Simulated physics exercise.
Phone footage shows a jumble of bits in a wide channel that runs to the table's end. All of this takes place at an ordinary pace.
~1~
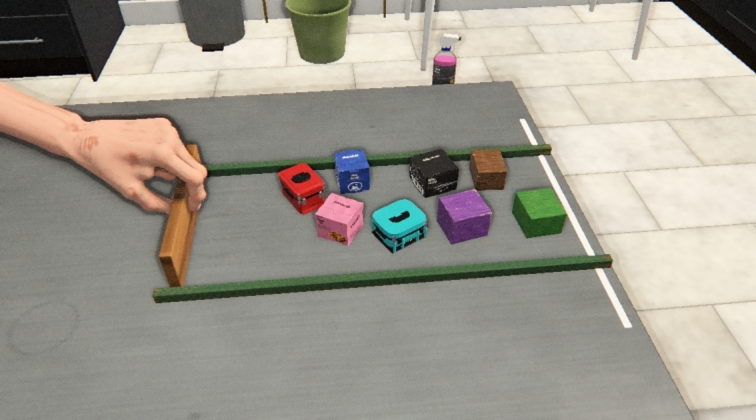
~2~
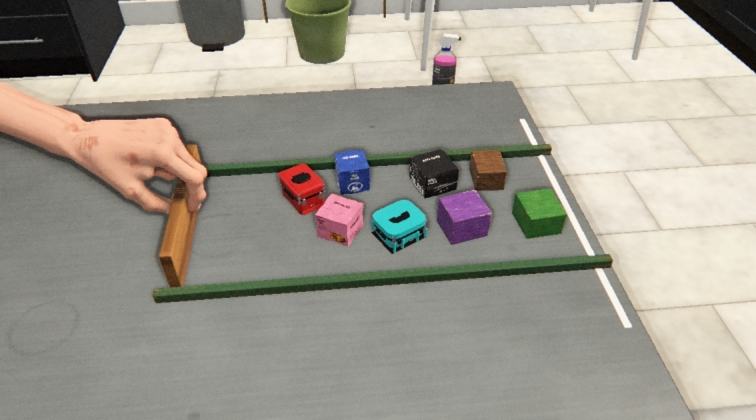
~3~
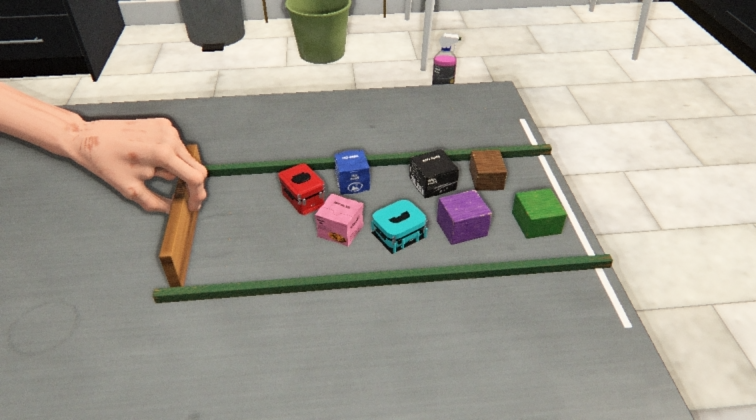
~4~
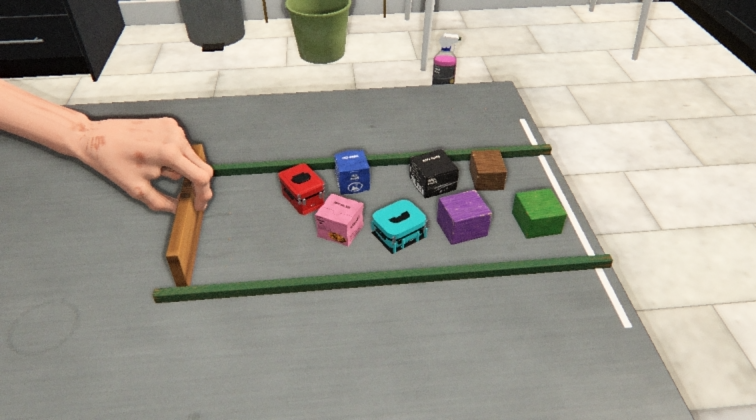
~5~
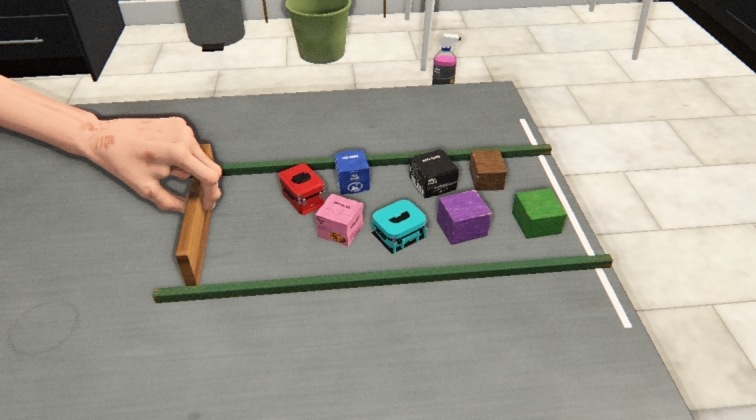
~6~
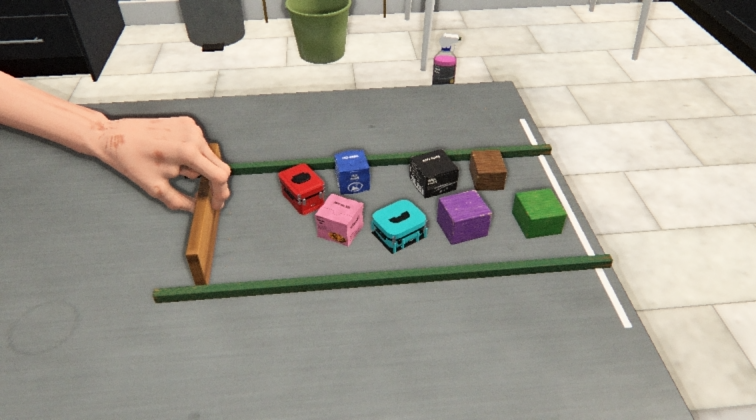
Grey tabletop with green rails, a hand sliding a wooden board slightly right behind colourful boxes and blocks that stay still.
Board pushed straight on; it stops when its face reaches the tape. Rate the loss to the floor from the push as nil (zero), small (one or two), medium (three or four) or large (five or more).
The loss is large.
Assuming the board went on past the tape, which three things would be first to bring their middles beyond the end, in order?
They are the green block, then the purple block, then the brown block.
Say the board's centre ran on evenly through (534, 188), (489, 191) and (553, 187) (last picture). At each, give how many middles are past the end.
Place by place, 5, 2 and 5.
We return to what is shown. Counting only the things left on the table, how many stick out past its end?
Counting them gives 1.
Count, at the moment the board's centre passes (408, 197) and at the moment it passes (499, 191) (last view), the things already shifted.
Tally at point one: 8; at point two: 8.
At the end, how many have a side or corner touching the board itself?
Contact count: 1.
A little later, none off yet; green block at rest near (539, 213); brown block at rest near (488, 170); purple block moving near (469, 217).
When it is over, the number that fall off is five or more; down, pink box, blue box, turquoise case, black box, purple block, brown block and green block.
